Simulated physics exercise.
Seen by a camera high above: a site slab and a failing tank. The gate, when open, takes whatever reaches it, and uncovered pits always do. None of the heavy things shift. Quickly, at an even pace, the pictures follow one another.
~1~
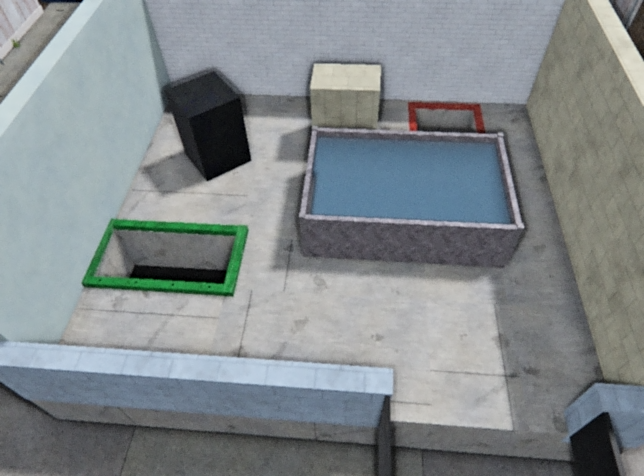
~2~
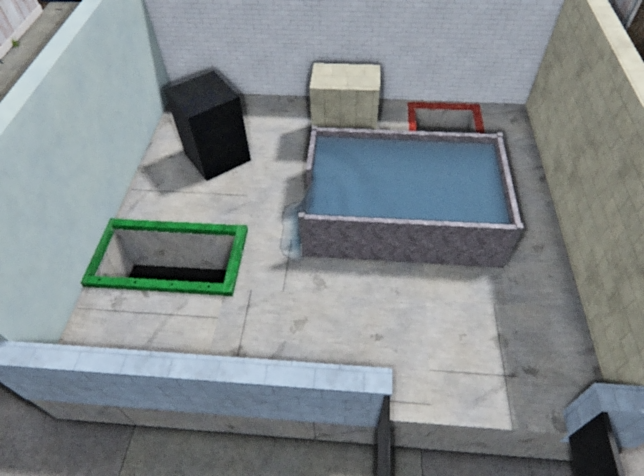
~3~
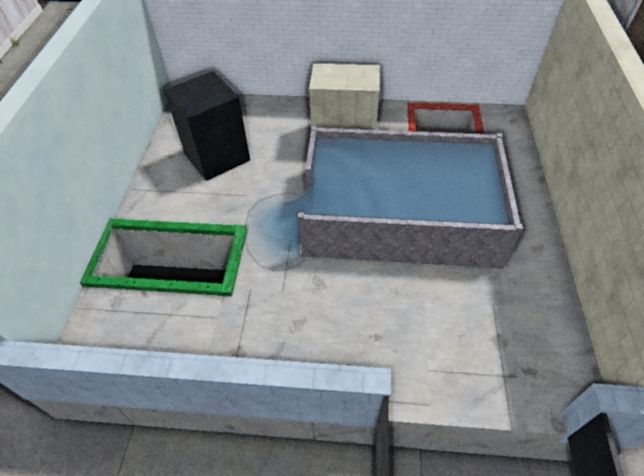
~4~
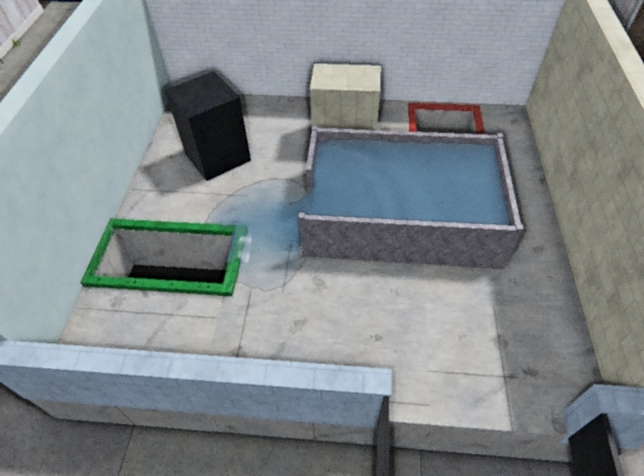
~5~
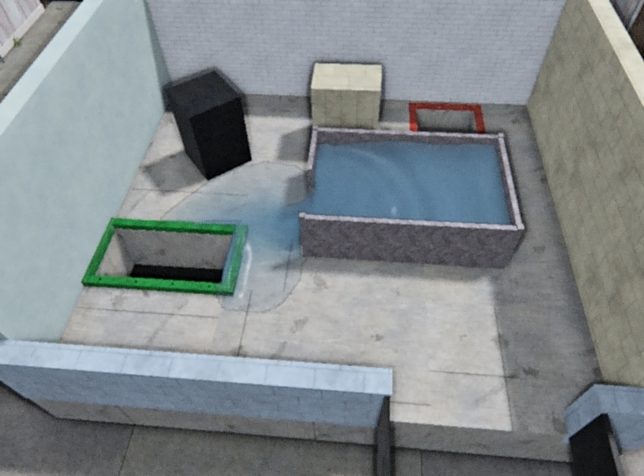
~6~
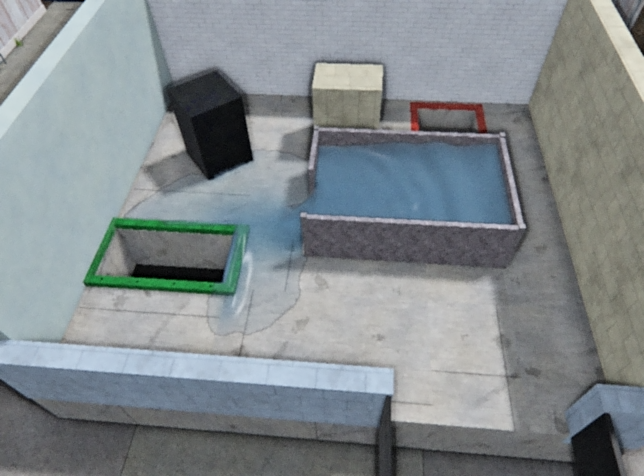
At first, a stone-walled tank of blue water stands whole and still between a green-rimmed pit and a red-rimmed one. Then a gap appears in its left side and water pours out onto the pale slab, spreading leftward to the green rim and fanning out along its edges while ripples cross the tank.
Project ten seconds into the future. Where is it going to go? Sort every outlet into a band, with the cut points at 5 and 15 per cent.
Final shares: The gate under 5 %; the green pit over 15 %; the red pit 5 to 15 %.
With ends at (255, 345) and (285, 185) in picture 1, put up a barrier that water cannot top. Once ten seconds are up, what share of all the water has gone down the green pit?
Roughly 0 per cent ends up in the green pit.
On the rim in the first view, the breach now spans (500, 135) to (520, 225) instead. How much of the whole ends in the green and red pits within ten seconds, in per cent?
Green takes 0 in a hundred, red takes 40 in a hundred.
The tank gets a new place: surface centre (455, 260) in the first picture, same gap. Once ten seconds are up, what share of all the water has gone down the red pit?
Roughly, in per cent: Red 2.
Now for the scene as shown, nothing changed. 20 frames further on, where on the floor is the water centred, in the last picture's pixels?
Estimate: (326, 206).
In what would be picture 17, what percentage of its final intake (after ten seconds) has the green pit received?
Share by then: 45 in a hundred.
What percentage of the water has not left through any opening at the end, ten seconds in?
62 in a hundred.
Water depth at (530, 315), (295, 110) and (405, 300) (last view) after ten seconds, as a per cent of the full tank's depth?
My figures are about 8, 8 and 2 percent.
A moment on, water covers 20 % of the floor; the gate 0 %, the green pit 6 %, the red pit 0 %.
Next, water covers 35 % of the floor; the gate 0 %, the green pit 13 %, the red pit 0 %.
Then, water covers 50 % of the floor; the gate 0 %, the green pit 20 %, the red pit 0 %.
Later, water covers 75 % of the floor; the gate 0 %, the green pit 25 %, the red pit 3 %.
In the end, water covers 90 % of the floor; the gate 1 %, the green pit 26 %, the red pit 9 %.
